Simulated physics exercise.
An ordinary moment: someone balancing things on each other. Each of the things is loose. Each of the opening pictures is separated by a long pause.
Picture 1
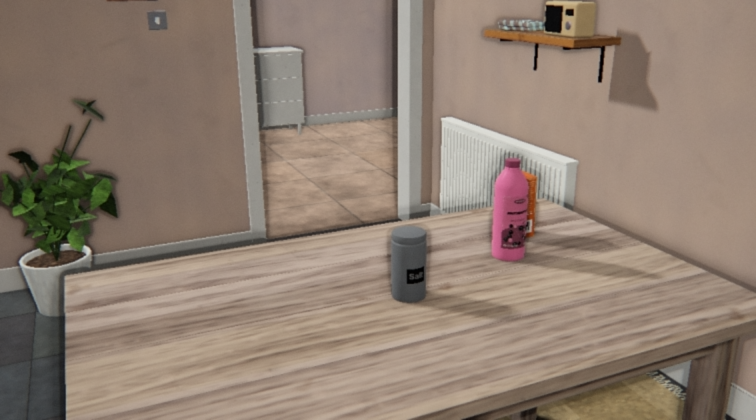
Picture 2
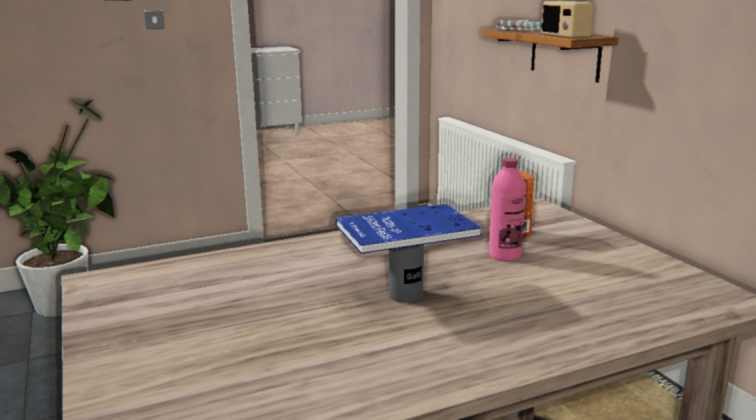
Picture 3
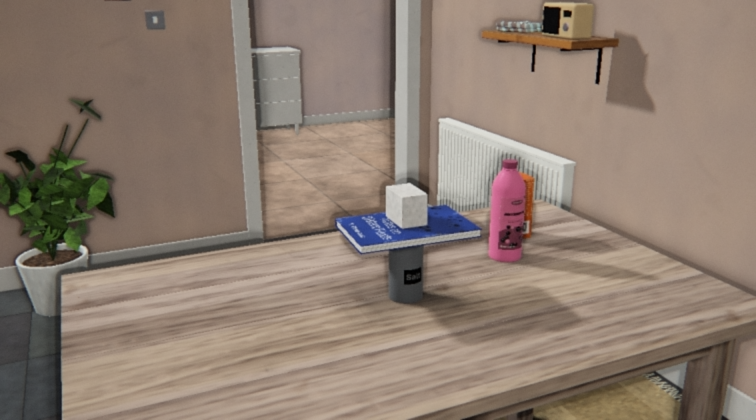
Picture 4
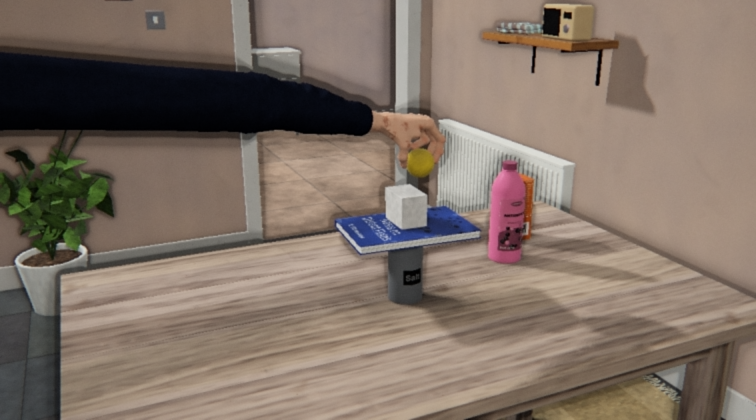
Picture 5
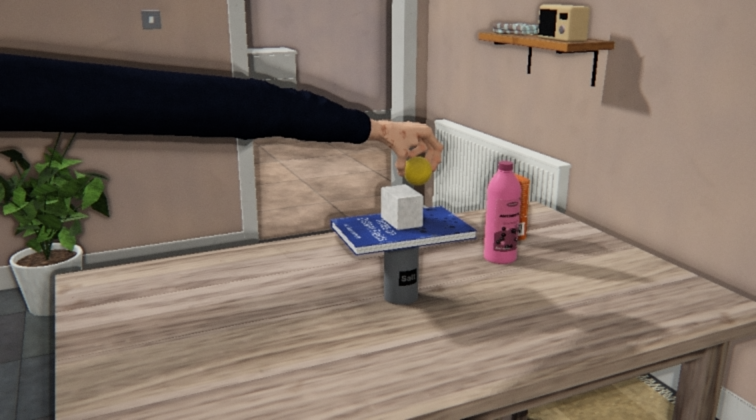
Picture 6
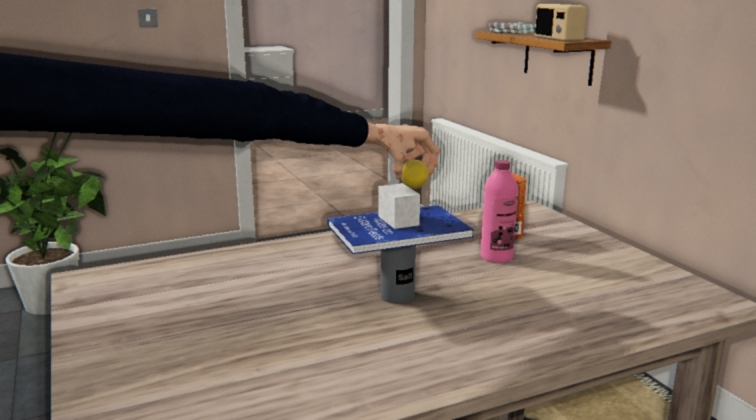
A hand lowers a yellow lemon onto a white block on a blue book atop a jar.
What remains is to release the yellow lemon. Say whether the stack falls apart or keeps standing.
The stack falls apart.
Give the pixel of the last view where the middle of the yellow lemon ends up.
It finishes at about (434, 203).
Then, 0.30 s later than the last frame, yellow lemon now fallen.
Then, 0.40 s later than the last frame, things are still on the move.
When it is over, fallen, yellow lemon; the other 5 as before. End places, in pixels of the last picture, yellow lemon near (434, 203). The pile comes apart.
